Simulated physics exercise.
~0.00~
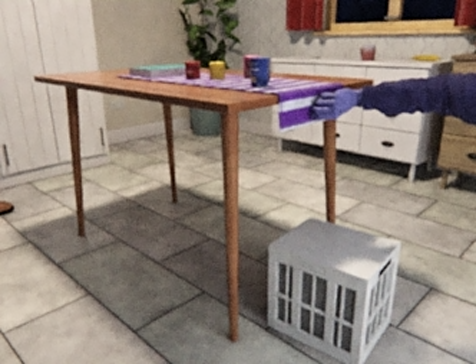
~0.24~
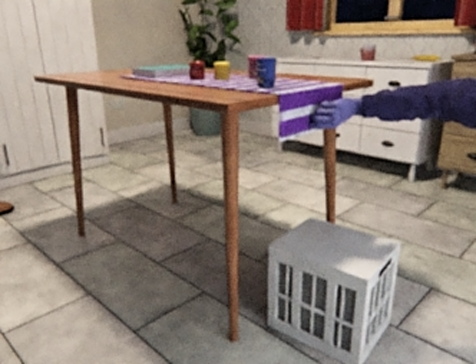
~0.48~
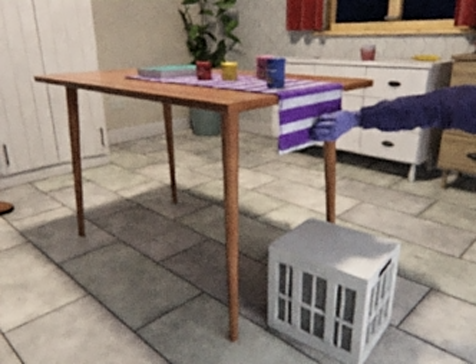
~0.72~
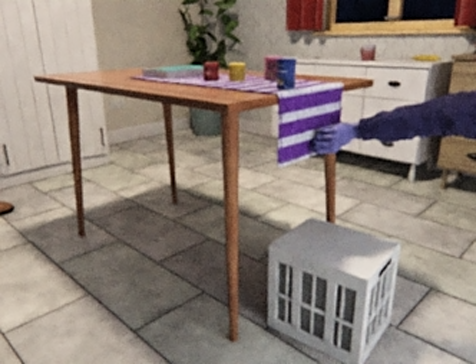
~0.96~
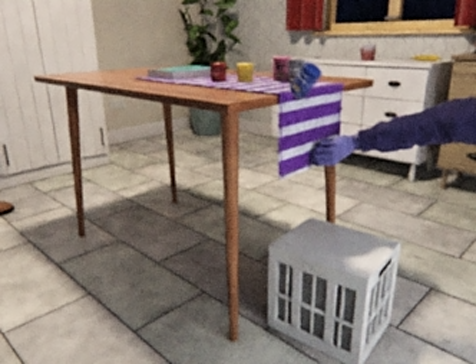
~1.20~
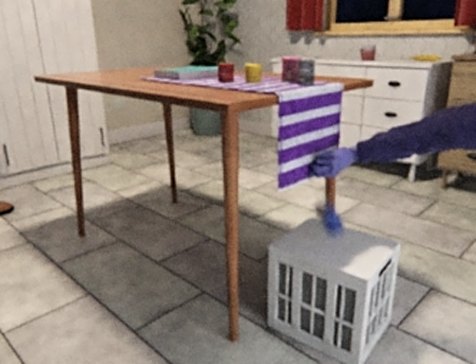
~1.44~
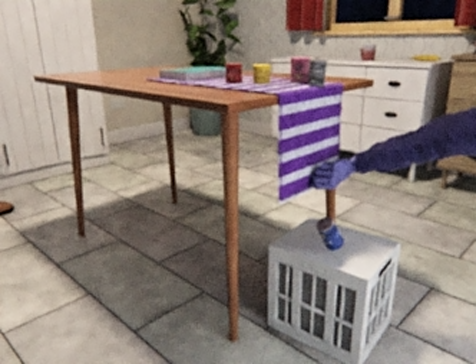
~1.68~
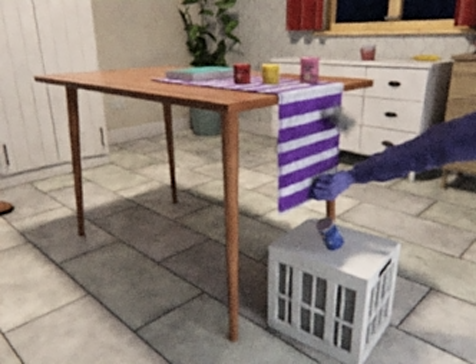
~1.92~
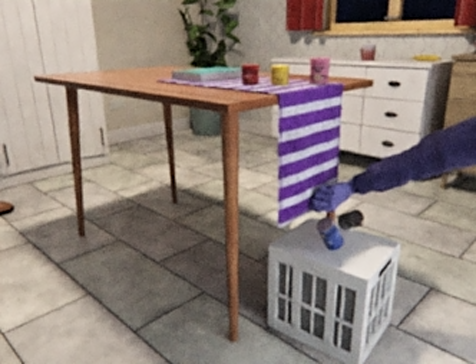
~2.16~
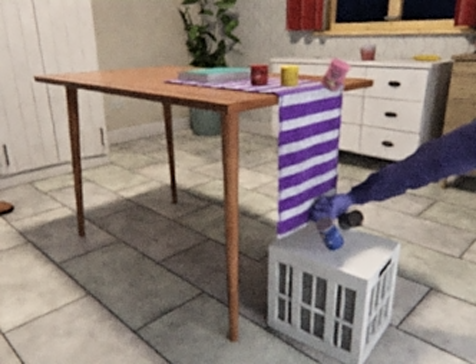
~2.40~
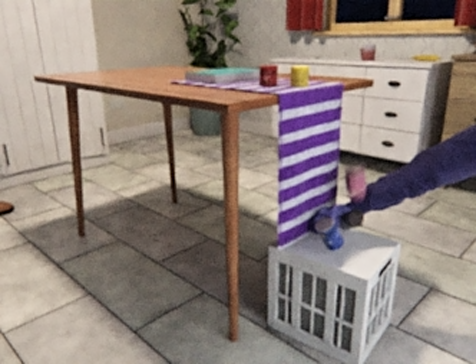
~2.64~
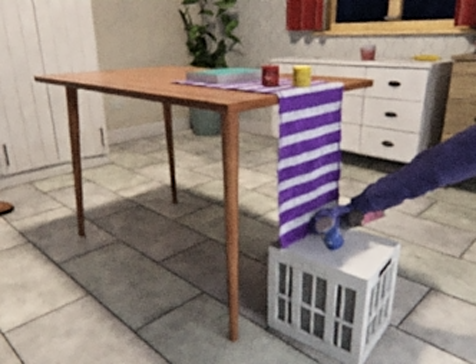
Purple striped scarf pulled down off a table by a gloved hand, three cans toppling one by one onto a white crate.
